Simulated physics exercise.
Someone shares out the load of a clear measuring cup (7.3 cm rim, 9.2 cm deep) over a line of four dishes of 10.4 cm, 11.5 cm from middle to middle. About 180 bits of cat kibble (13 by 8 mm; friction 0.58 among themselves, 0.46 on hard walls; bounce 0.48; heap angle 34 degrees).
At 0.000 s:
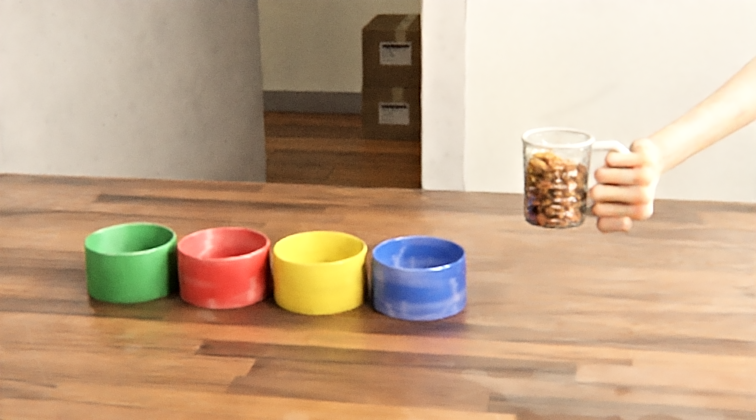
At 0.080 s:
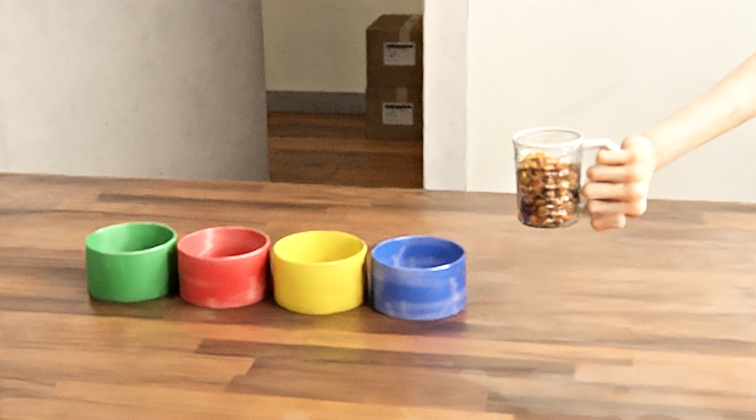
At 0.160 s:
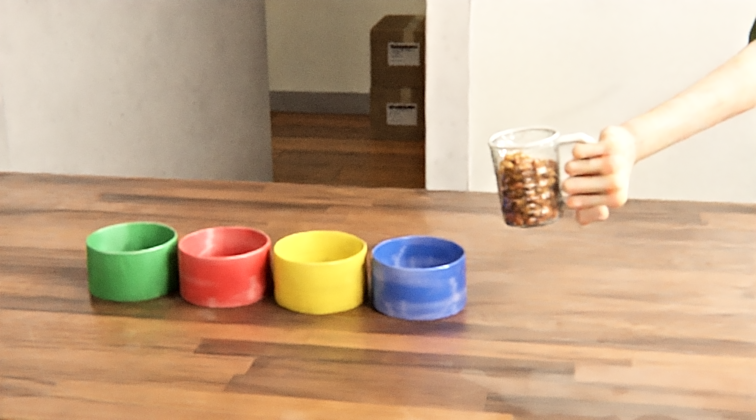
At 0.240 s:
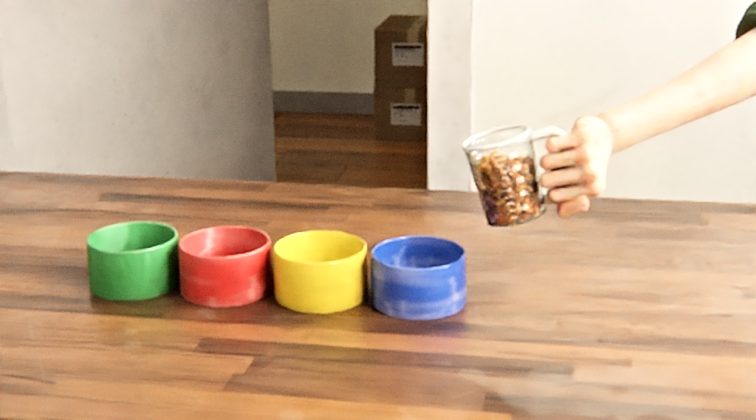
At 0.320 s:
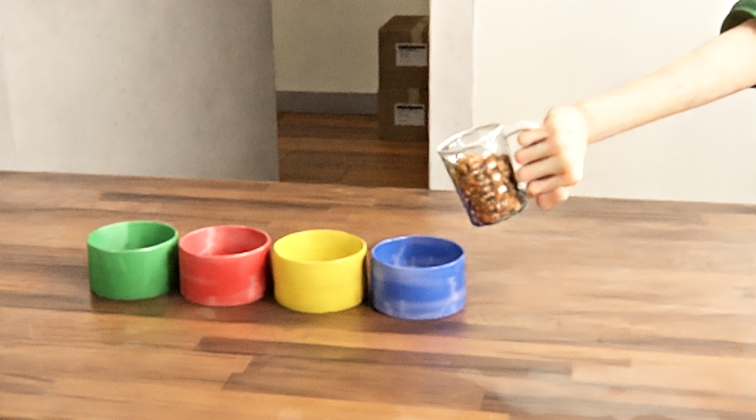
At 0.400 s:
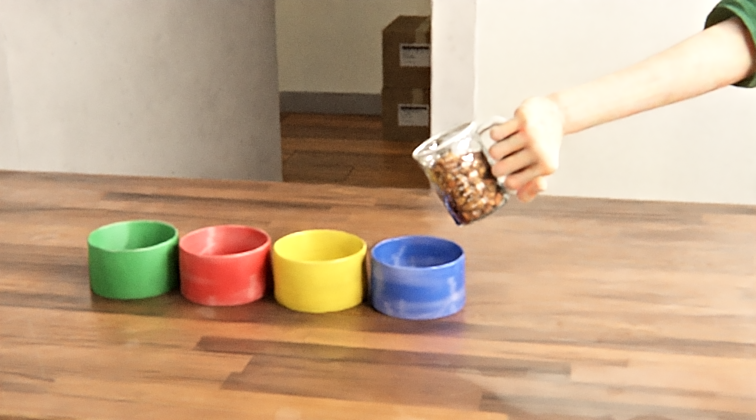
To begin with, a hand at the right holds a clear cup of brown pieces upright above a wooden table, where green, red, yellow and blue dishes sit in a row. The arm then moves the cup left, tilting it steadily further until it leans leftward just above the blue dish.
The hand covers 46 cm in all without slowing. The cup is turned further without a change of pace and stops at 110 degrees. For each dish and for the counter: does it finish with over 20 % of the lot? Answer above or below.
Red: Below, blue: Below, green: Above, yellow: Below, counter: Below.
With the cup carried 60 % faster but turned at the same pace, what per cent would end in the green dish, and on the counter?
Green 90; counter 10.
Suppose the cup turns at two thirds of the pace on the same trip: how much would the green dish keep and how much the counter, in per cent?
Then: Green 90, counter 0.
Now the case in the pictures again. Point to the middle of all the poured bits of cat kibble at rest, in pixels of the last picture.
Around (127, 267).
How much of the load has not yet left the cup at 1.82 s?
Some 20 per cent of the load.
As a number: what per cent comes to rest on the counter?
Roughly 5 per cent.
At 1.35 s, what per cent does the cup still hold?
Some 90 per cent of the load.
After 0.97 s, tilt 77 degrees; cup holds 100 %.
After 1.35 s, tilt 108 degrees; cup holds 90 %, red 5 %.
After 1.82 s, tilt 110 degrees; cup holds 20 %, red 5 %, green 65 %.
By 3.3 s all is still; red 5 %, blue 0 %, green 85 %, yellow 0 %, counter 5 %, cup 5 %.
